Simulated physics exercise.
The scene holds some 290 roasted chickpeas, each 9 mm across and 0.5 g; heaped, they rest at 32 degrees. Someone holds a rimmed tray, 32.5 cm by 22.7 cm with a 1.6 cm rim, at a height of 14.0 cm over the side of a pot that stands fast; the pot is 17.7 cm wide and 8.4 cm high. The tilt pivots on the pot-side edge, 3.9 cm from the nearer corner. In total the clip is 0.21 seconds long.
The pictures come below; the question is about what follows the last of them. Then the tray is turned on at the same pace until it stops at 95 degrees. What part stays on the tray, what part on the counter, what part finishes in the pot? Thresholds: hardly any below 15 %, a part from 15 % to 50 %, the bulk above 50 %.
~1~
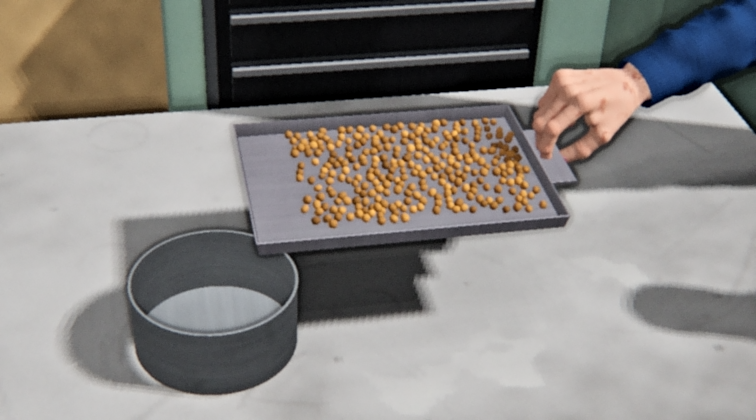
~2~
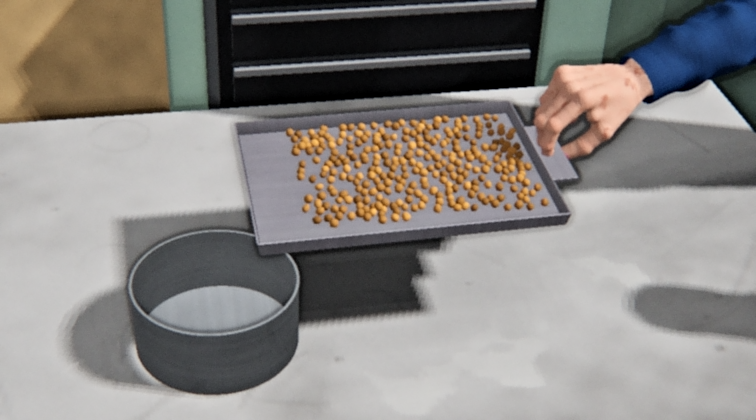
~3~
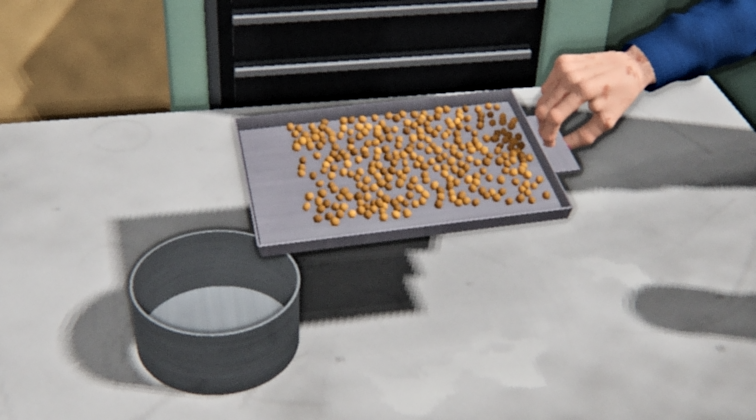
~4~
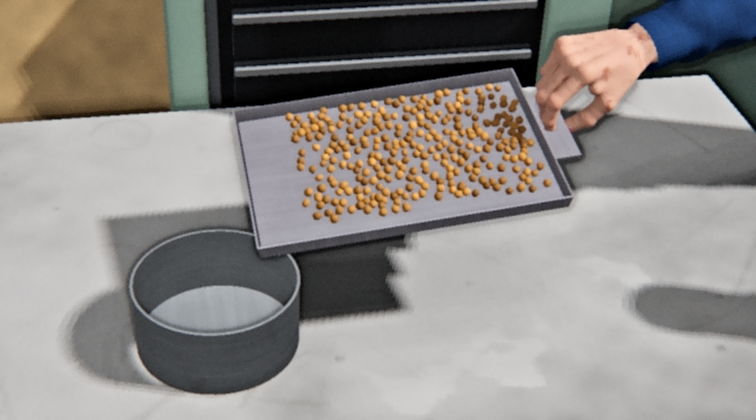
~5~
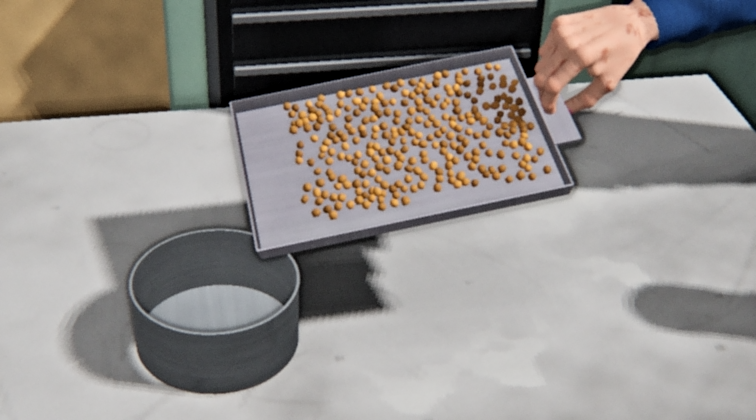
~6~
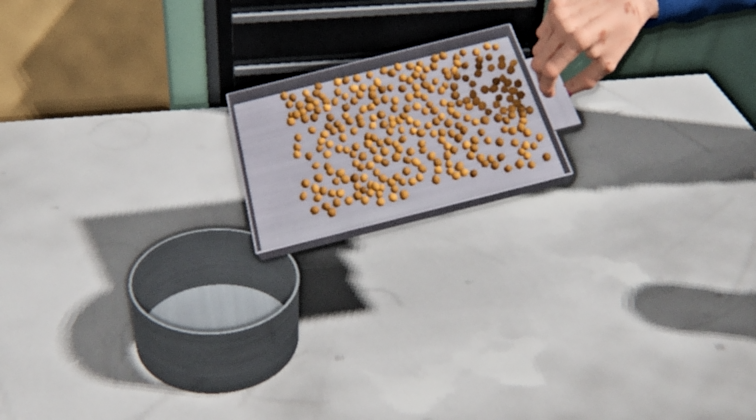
Tray: A minor amount, counter: A sizeable amount, pot: The greater amount.
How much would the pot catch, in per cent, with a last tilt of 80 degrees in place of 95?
I'd expect some 50 per cent in the pot.
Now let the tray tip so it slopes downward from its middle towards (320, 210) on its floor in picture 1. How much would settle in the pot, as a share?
I'd say close to 100 %.
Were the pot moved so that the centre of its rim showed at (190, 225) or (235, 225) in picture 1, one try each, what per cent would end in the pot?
That gives roughly 0 per cent and then 0 per cent.
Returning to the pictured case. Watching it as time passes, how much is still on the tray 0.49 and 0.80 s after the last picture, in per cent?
Around 60 first, about 5 after.
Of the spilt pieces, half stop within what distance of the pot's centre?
18 cm.
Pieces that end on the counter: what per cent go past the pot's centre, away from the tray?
About 50 percent of the spill.
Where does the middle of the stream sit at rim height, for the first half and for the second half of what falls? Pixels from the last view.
Roughly (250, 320) to start, and after that (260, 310).
Then, 0.29 s after the last picture, tilt 56 degrees; the tray holds 100 %, the pot 0 %.
Then, 0.49 s after the last picture, tilt 82 degrees; the tray holds 60 %, the pot 15 %.
Then, 0.80 s after the last picture, tilt 95 degrees; the tray holds 5 %, the pot 60 %.
In the end, tray 0 %, counter 35 %, pot 65 %.
